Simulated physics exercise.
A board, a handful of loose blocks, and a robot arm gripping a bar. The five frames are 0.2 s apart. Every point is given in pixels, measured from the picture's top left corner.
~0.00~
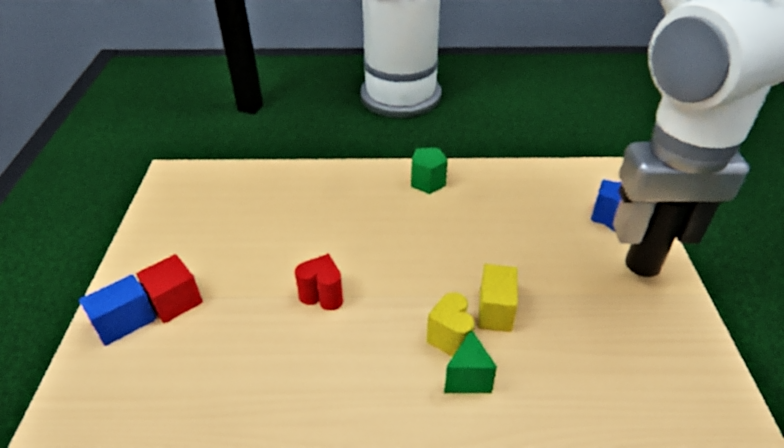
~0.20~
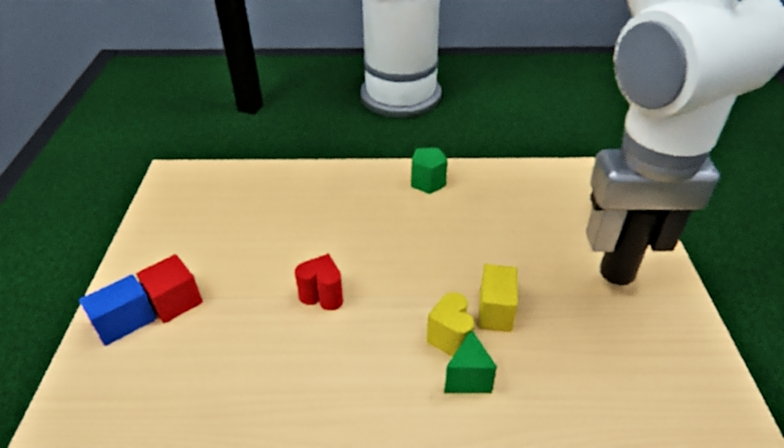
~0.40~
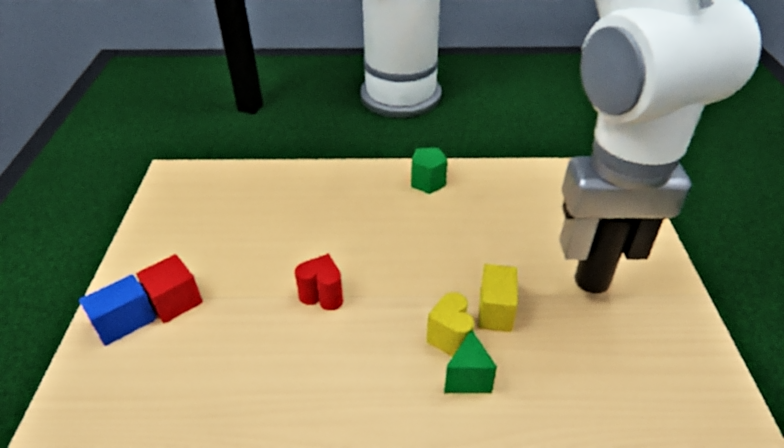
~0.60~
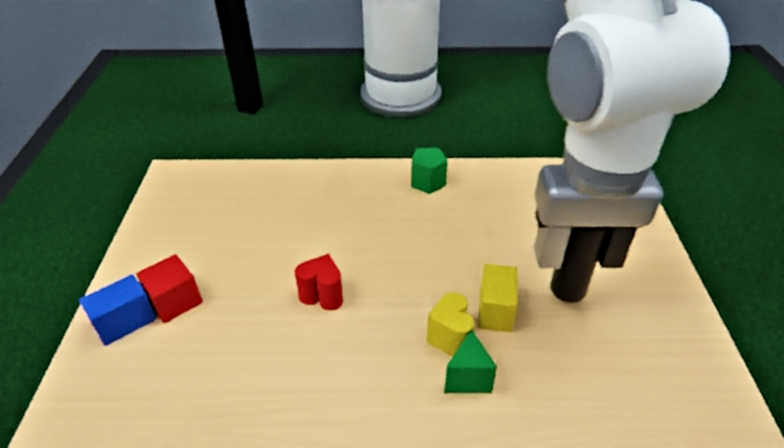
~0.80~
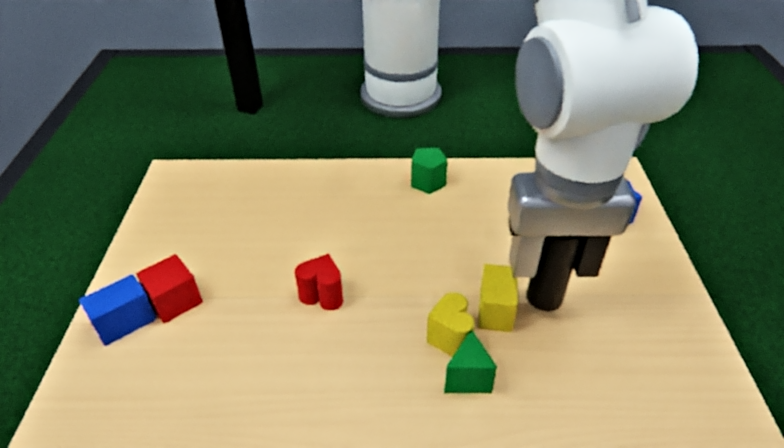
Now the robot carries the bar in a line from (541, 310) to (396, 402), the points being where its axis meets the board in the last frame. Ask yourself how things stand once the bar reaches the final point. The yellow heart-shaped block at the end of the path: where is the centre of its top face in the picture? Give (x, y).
It sits at (427, 318).
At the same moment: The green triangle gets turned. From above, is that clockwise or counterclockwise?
My prediction: CCW.
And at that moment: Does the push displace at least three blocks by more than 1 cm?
Yes - that is the case.
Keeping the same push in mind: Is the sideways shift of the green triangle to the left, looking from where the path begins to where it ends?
Short answer: Yes.
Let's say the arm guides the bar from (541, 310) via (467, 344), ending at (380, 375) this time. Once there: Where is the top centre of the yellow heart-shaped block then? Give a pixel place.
It is going to be at (393, 312).
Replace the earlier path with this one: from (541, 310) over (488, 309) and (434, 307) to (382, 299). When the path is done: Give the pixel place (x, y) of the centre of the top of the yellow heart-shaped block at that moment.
The yellow heart-shaped block ends near (409, 332).
The first path, step by step. One third of the way, bar (499, 326); yellow rectangular block (482, 285), turned 40° clockwise.
Two thirds of the way, bar (450, 357); yellow heart-shaped block (429, 318), turned 65° clockwise; green triangle (459, 374), turned 70° anticlockwise; yellow rectangular block (482, 284), turned 45° clockwise.
At the end, bar (396, 391); yellow heart-shaped block (427, 318), turned 70° clockwise; green triangle (453, 384), turned 100° anticlockwise; yellow rectangular block (482, 284), turned 45° clockwise.
